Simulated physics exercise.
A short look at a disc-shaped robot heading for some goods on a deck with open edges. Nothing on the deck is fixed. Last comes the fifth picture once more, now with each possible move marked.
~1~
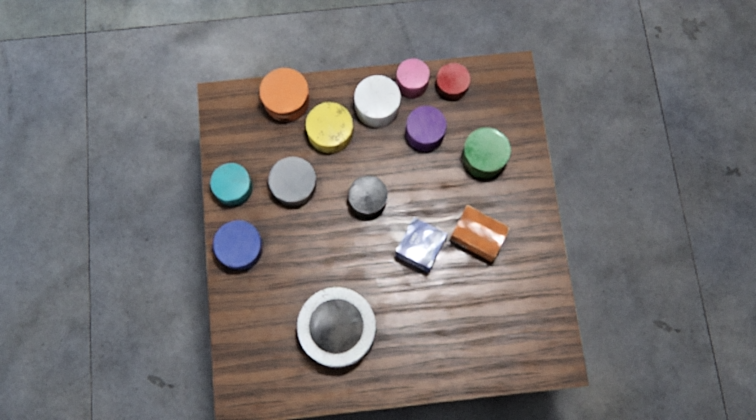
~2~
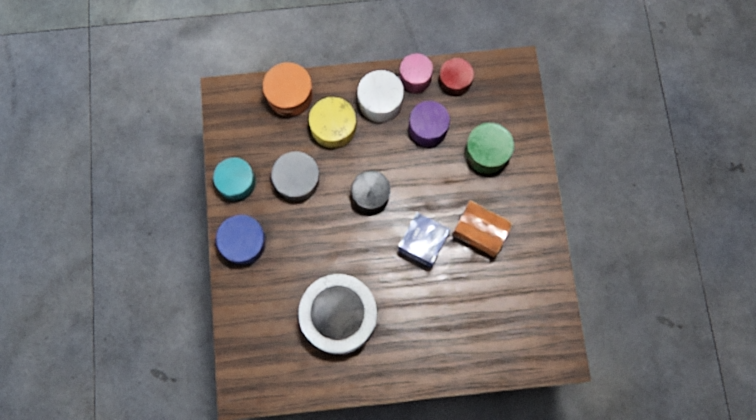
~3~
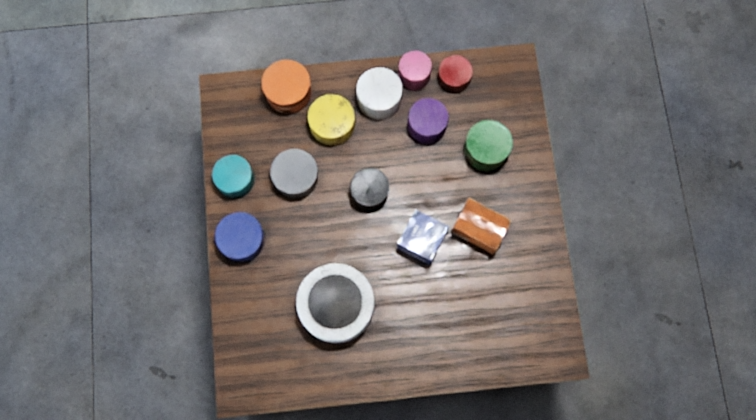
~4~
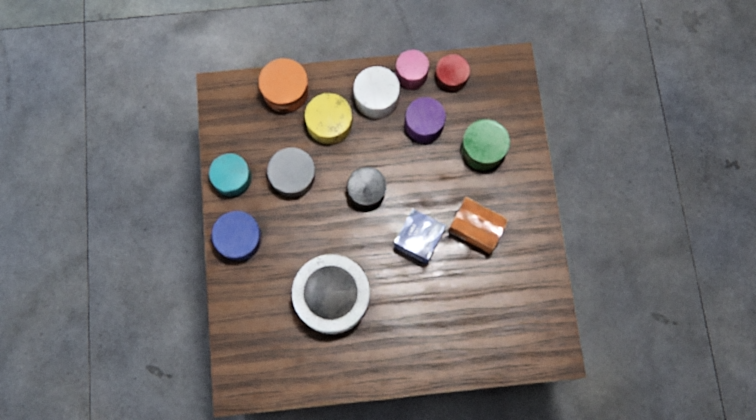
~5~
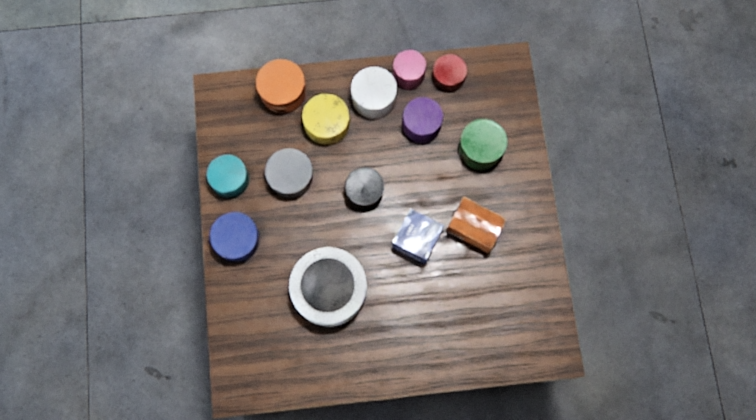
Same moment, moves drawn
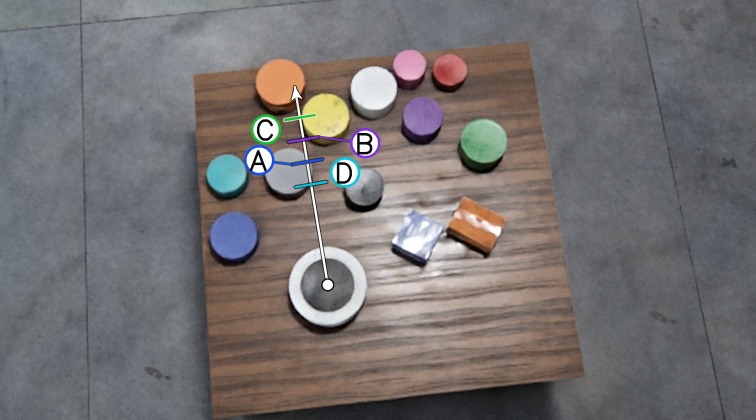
A wooden deck with open edges stands on a grey tiled floor, seen from above. Orange, yellow, white, pink, red, purple and green round containers spread across its upper part, teal, blue and grey ones sit at left, a black one near the middle, and blue and orange boxes right of centre. A white-rimmed, dark-centred disc-shaped robot at lower left slides slowly upward a short way, while the camera drifts very slightly.
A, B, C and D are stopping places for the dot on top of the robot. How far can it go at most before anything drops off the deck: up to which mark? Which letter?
At C, and not beyond.
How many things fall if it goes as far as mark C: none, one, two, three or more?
In all, none.
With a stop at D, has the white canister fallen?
No.
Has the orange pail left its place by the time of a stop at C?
Yes.
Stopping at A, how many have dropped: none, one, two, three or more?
The count is none.
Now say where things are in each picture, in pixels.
The first frame shows purple canister (426, 129); red pail (453, 82); orange box (479, 233).
The second frame shows robot (338, 314); pink canister (416, 74).
The third frame shows robot (336, 304); yellow canister (332, 120).
The fourth frame shows robot (332, 294); blue pail (238, 236).
The fifth frame shows robot (329, 287); blue box (418, 237); black pail (365, 188); grey pail (290, 174).
On the marked copy, A at (307, 162); B at (304, 140); C at (300, 118); D at (311, 184); the arrow from (328, 285) to (295, 87); the white dot at (328, 285).
With C. Early on, robot (319, 226); pink canister (409, 70); orange pail (282, 87).
Further on, robot (308, 166); yellow canister (327, 114); grey pail (266, 130).
At the end, robot (301, 123); orange pail (277, 73); yellow canister (334, 78); nothing has fallen.
As for the rest, A is safe but short; B is safe but short; D is safe but short.
